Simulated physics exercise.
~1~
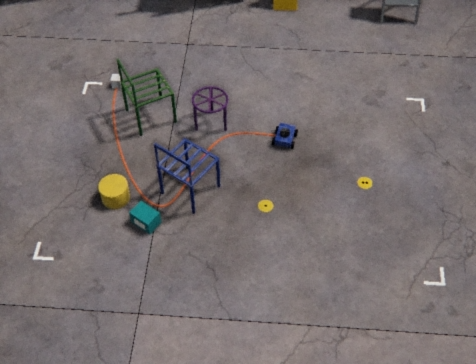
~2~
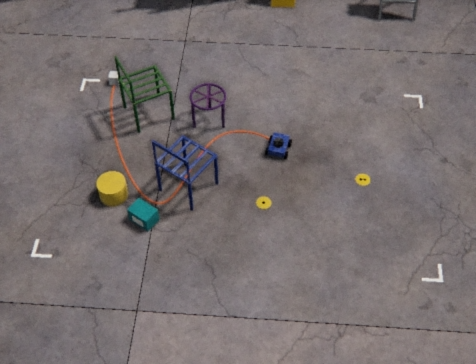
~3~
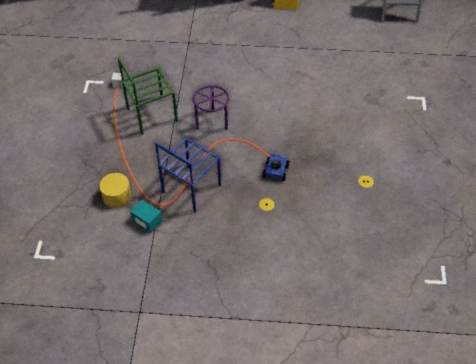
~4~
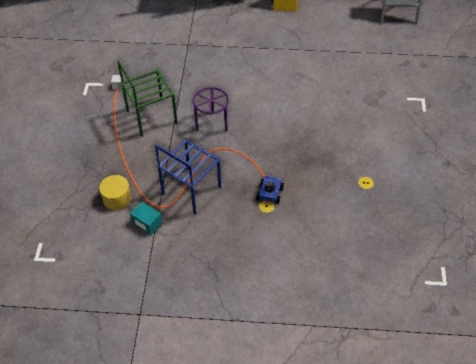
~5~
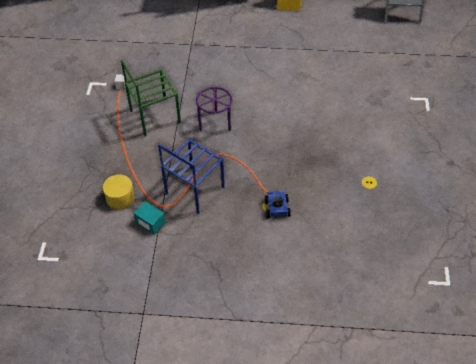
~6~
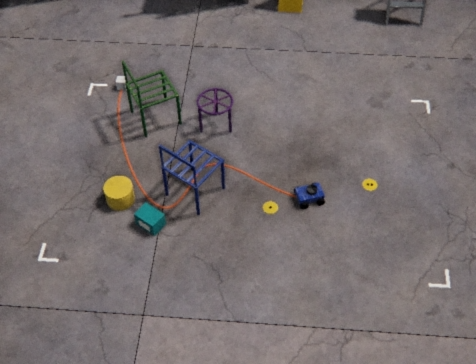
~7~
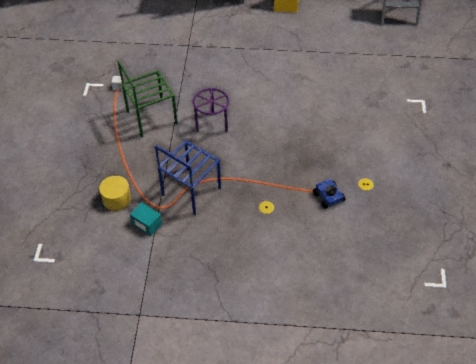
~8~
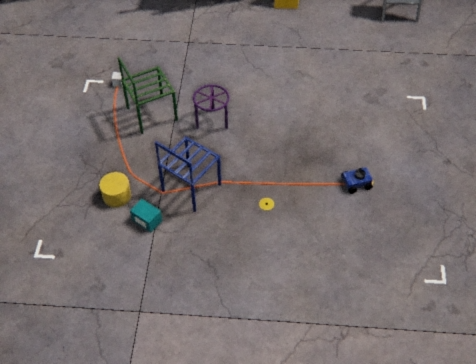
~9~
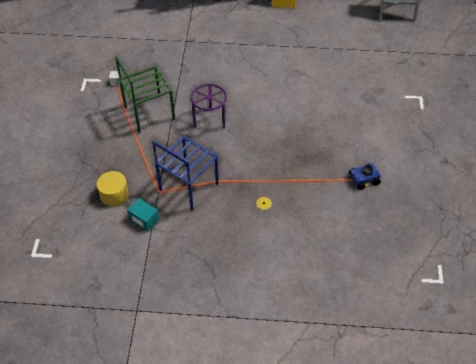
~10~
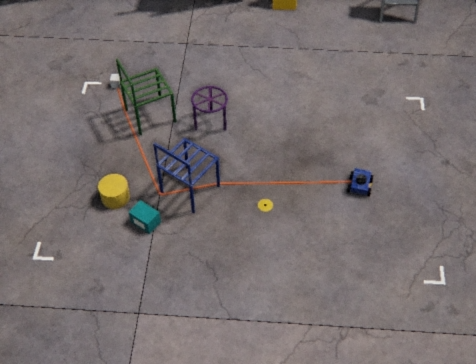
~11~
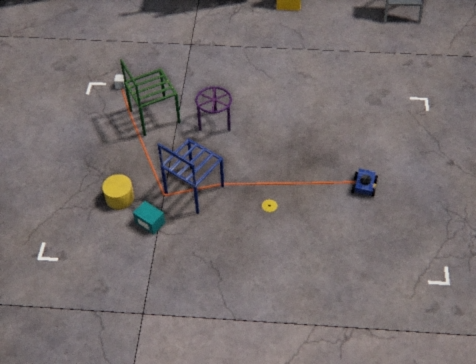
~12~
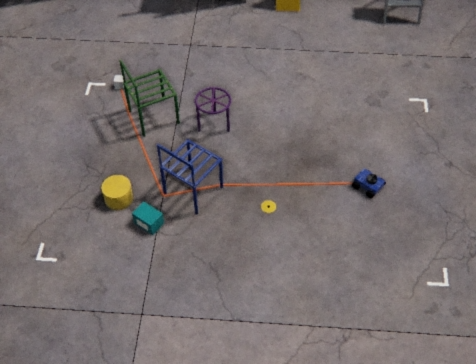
On a shop floor, a blue cart tows an orange lead taut against standing chairs.
